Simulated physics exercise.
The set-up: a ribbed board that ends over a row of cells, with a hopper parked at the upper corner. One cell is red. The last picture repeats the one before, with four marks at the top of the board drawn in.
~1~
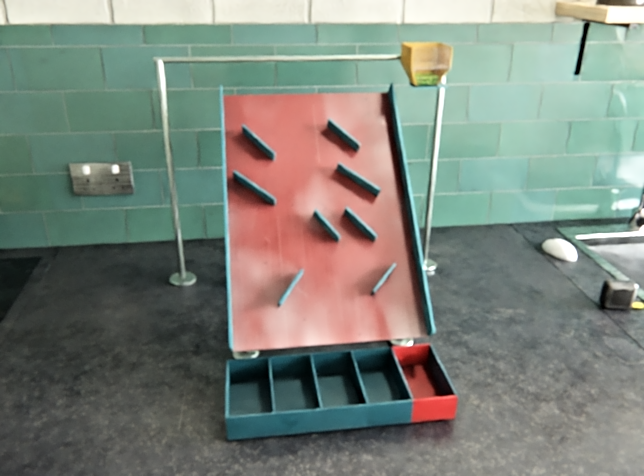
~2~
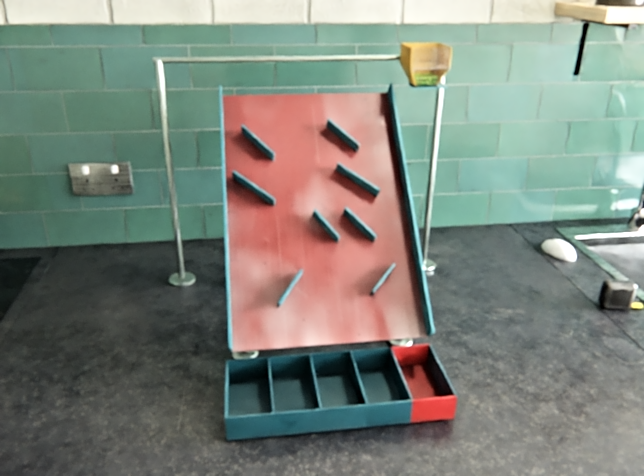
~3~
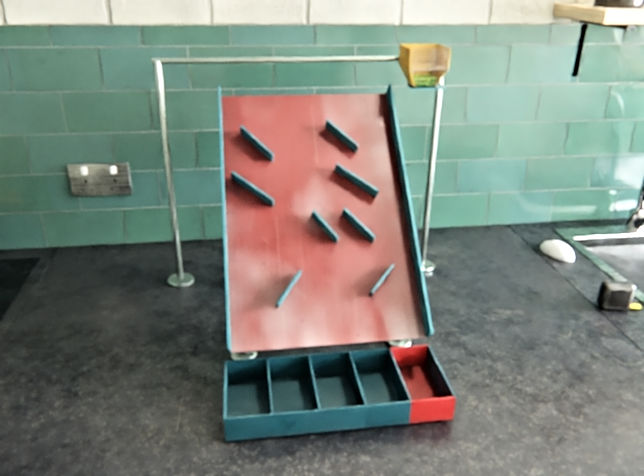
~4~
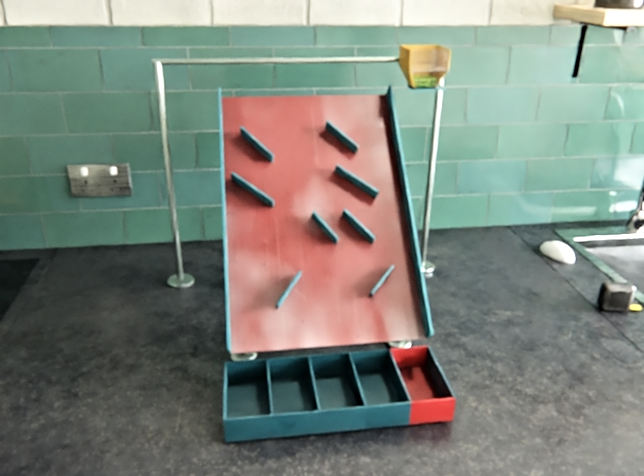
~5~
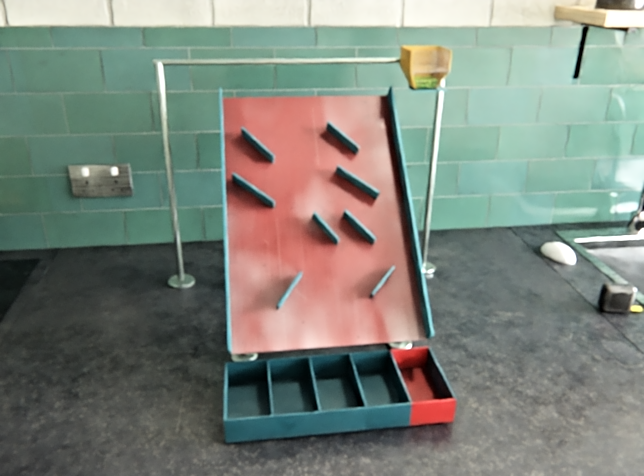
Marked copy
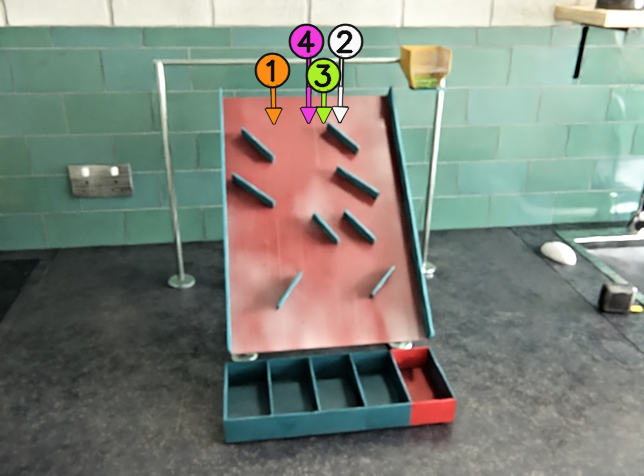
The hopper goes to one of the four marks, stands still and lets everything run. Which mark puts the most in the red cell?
Use mark 2.
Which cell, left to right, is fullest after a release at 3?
It is the fifth one.
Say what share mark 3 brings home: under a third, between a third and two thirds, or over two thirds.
Mark 3 gives between a third and two thirds.
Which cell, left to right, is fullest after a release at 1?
It is the third one.
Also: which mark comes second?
Here it is mark 3.
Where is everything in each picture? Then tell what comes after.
In the first picture, hopper near (424, 80), dried peas, door shut.
In the second picture, ribs (242, 125) to (274, 153), (328, 118) to (360, 145), (233, 170) to (275, 200).
In the third picture, ribs (336, 163) to (379, 191), (313, 210) to (338, 238), (344, 208) to (375, 237).
In the fourth picture, ribs (278, 305) to (301, 271), (372, 293) to (394, 265).
In the fifth picture, red cell near (433, 411), number 5 of 5 from the left.
On the marked copy, mark 1 meets the board at (273, 118); mark 2 meets the board at (339, 116); mark 3 meets the board at (323, 117); mark 4 meets the board at (308, 117).
If 1 is chosen, only a few in the red cell, all but a few in other cells, only a few outside the box.
If 2 is chosen, the bulk in the red cell, a small share in other cells, a small share outside the box.
If 3 is chosen, close to half in the red cell, close to half in other cells, only a few outside the box.
If 4 is chosen, a small share in the red cell, the bulk in other cells, a small share outside the box.
